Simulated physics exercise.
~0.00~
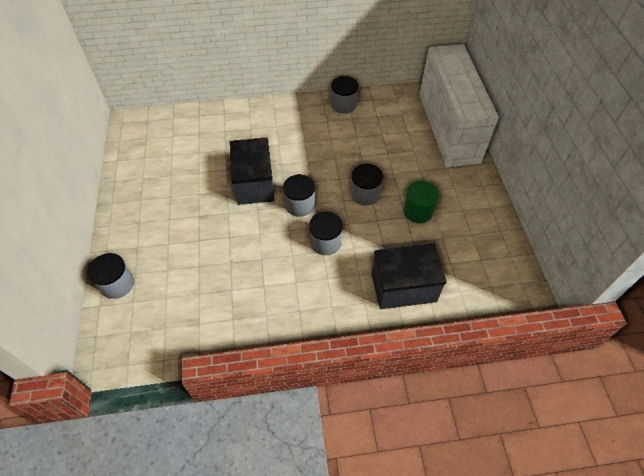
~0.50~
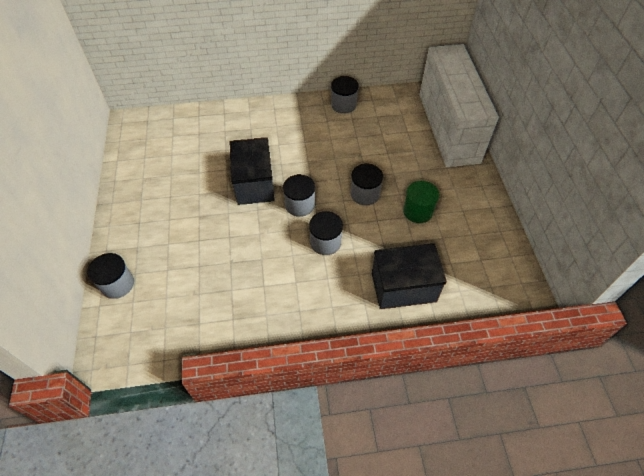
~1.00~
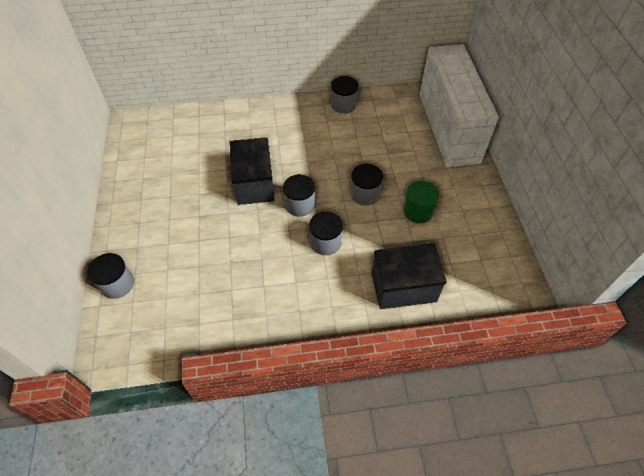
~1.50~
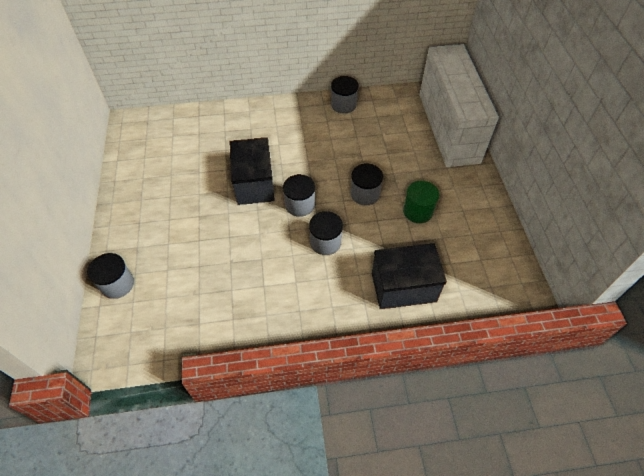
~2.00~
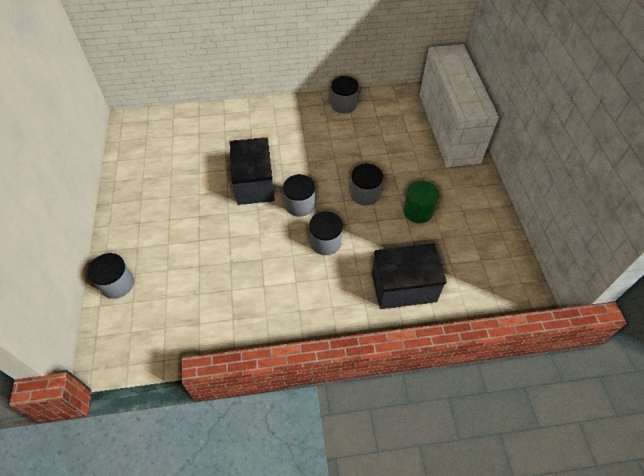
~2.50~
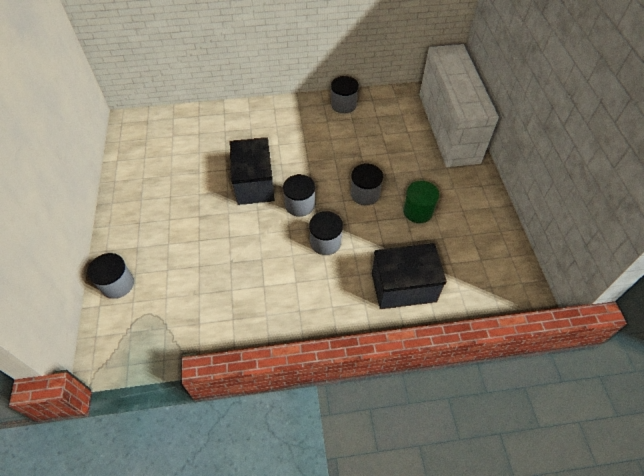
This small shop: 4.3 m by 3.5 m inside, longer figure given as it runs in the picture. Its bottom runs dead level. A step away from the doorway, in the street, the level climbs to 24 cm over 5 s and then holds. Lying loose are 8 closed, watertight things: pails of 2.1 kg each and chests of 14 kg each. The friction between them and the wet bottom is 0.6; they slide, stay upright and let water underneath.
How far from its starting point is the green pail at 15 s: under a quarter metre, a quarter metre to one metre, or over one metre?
Goes a long way.
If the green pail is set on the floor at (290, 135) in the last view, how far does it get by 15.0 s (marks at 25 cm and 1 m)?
It goes a long way.
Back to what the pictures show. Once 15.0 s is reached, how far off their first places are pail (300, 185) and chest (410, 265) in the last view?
150 cm, 150 cm.
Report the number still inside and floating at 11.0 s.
Just then, the number is 7.
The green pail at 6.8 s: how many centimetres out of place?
0 cm, give or take.
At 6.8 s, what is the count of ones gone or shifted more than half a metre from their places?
Count: 2.
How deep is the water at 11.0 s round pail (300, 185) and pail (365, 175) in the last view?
First roughly 6 cm, second roughly 12 cm.
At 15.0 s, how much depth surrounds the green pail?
Close to 9 centimetres.
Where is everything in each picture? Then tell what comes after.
In the first frame, the green pail at (423, 193) rests on the ground; 0.0 m2 under water; 0 of 8 have shifted.
In the second frame, the green pail at (423, 193), on the bottom; 0.0 m2 under water; 0 of 8 have shifted.
In the third frame, the green pail at (423, 193) rests on the ground; water covers 0.0 m2; 0 of 8 have shifted.
In the fourth frame, the green pail at (423, 193) rests on the ground; 0.0 m2 under water; 0 of 8 have shifted.
In the fifth frame, the green pail at (423, 193) rests on the ground; water covers 0.0 m2; 0 of 8 have shifted.
In the sixth frame, the green pail at (423, 193) rests on the ground; 0.3 m2 under water; 0 of 8 have shifted.
After 3.5 s the green pail is near (423, 193), 0.0 m from its start, aground; 0 afloat.
After 6.8 s the green pail is near (423, 193), 0.0 m from its start, aground; 1 afloat.
After 11.0 s the green pail is near (497, 301), 1.3 m from its start, afloat; 7 afloat.
After 15.0 s the green pail is near (186, 237), 2.3 m from its start, afloat; 8 afloat.
